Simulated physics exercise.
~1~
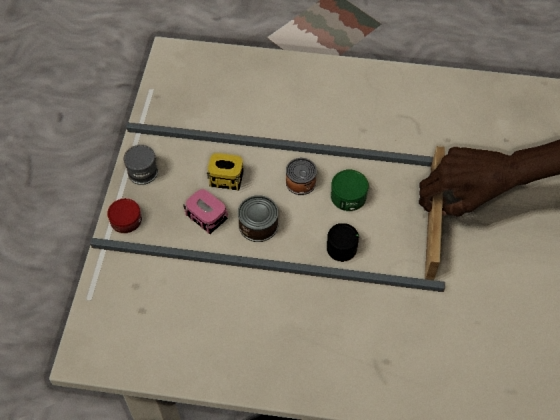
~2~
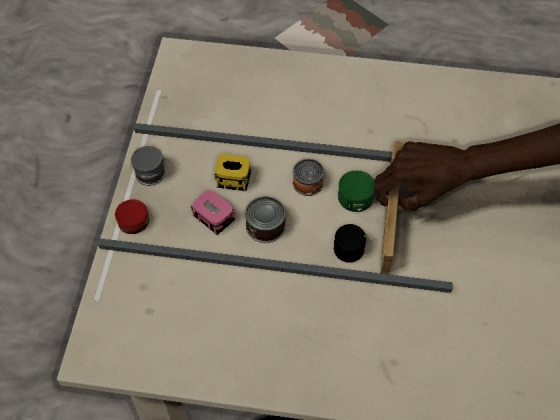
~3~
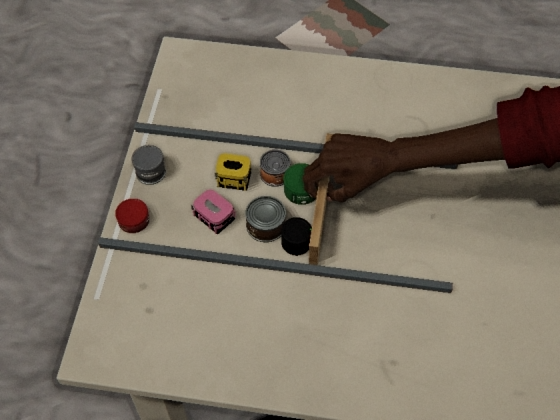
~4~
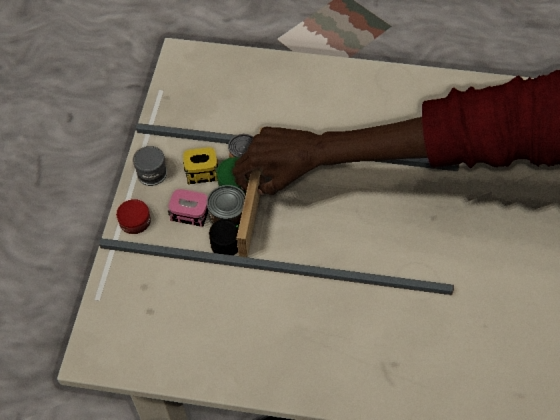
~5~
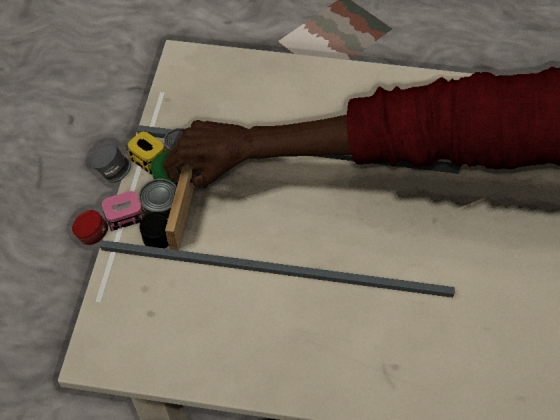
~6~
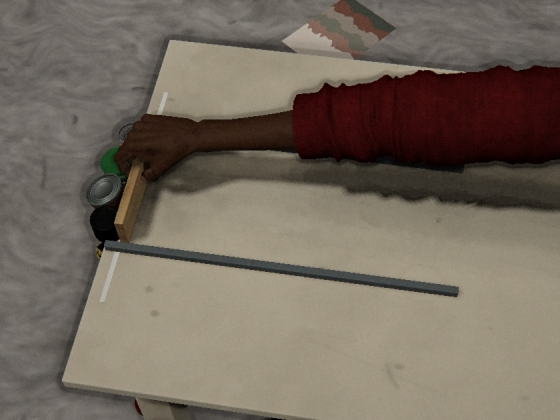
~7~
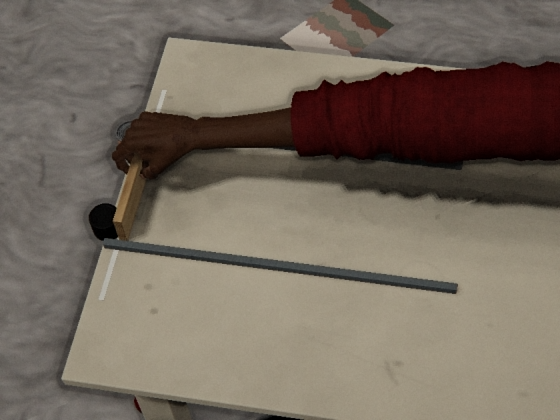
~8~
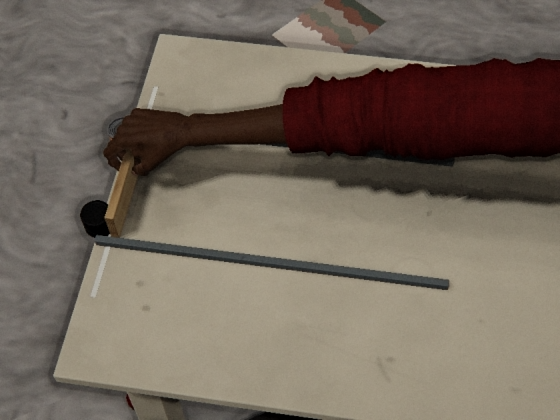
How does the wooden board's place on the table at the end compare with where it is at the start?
At the start the board stands toward the right end of the rails, and by the end the hand has slid it across to the white tape near the table's left edge.
